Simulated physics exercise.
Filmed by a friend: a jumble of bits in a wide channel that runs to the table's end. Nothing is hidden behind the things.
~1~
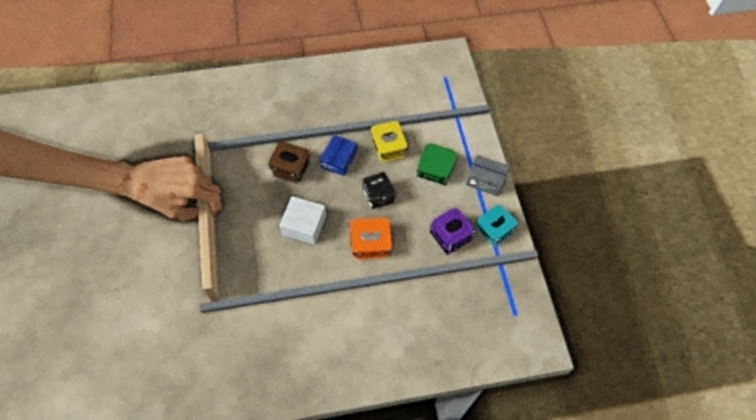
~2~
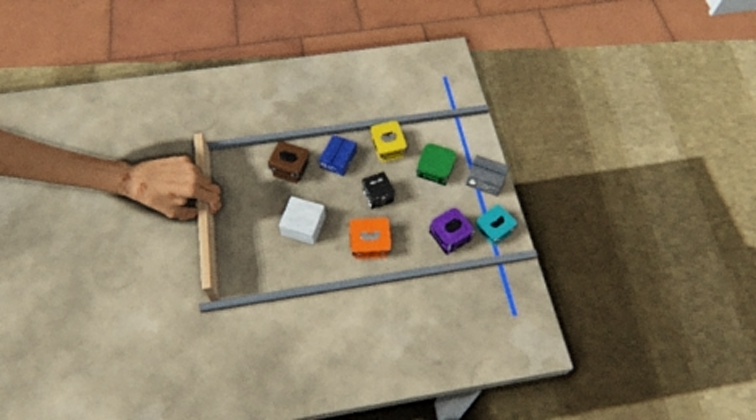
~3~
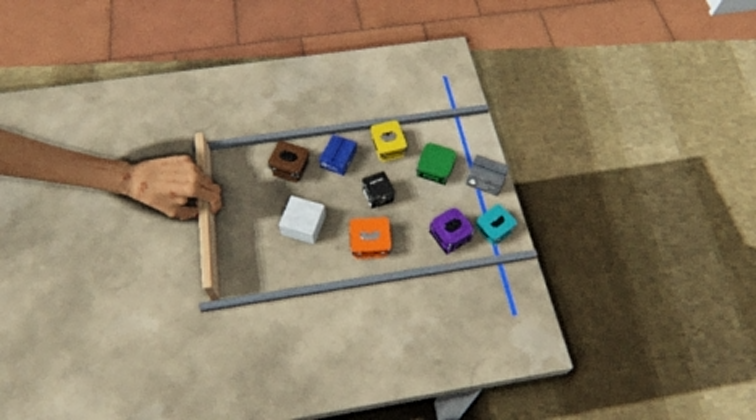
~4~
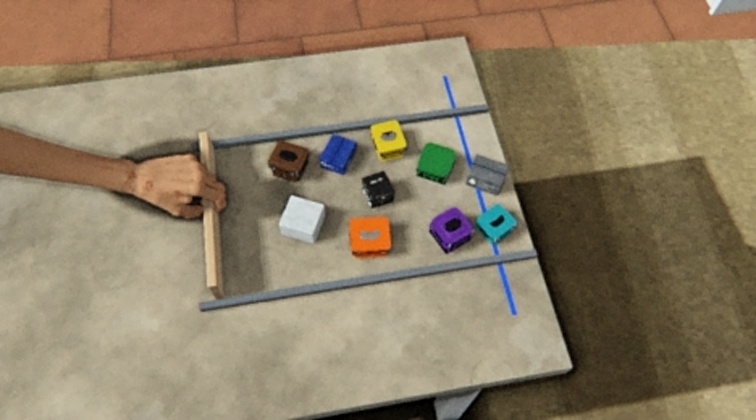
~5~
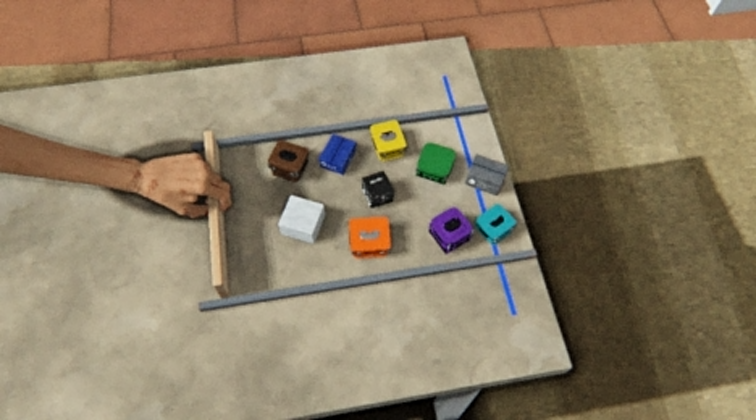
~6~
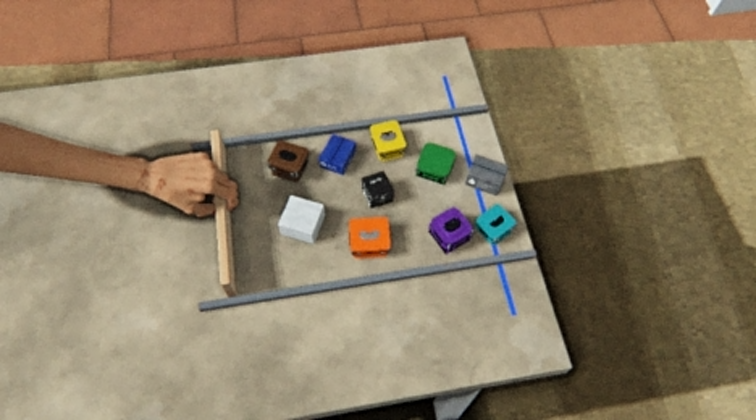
A hand reaches in from the left across a pale stone-look tabletop, seen from above at an angle, with reddish tiles and a brown rug beyond. It grips a wooden board between two grey rails, with brown, blue, yellow, black, white, orange, green and purple pieces ahead, and grey and turquoise ones near a blue line at right. The hand slides the board slightly rightward, touching nothing, while the pieces and view stay still.
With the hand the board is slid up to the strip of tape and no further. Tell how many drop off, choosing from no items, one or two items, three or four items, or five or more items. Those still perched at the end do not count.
Five or more items drop off.
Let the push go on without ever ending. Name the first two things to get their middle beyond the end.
Listed earliest first, the turquoise case comes before the grey box.
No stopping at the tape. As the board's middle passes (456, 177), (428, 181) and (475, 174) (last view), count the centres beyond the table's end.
Result per place: 4; 0; 7.
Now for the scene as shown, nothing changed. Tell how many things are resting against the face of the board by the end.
Contact count: 3.
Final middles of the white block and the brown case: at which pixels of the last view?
The white block settles near (496, 185); as for the brown case, near (478, 128).
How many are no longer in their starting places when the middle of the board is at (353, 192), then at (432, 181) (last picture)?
It comes to 7 for the first spot, 10 for the other.
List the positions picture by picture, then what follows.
The first picture shows grey box (488, 176); turquoise case (496, 226); green case (437, 165); board (207, 215); tape (477, 184).
The second picture shows turquoise case (495, 226); brown case (290, 163).
The third picture shows green case (436, 164); white block (303, 220).
The fourth picture shows grey box (487, 175); board (212, 213).
The fifth picture shows turquoise case (495, 225); black box (378, 190).
The sixth picture shows grey box (487, 175); turquoise case (495, 225); green case (436, 164); board (223, 211); tape (476, 183).
Soon after, none off yet; grey box at rest near (487, 175); turquoise case at rest near (495, 225); green case at rest near (436, 164).
Then, none off yet; grey box moved a little near (498, 178); turquoise case at rest near (496, 226); green case moved about its own width near (465, 163).
At rest, the number that fall off is five or more; fallen, blue box, black box, yellow case, purple case, green case, turquoise case and grey box.
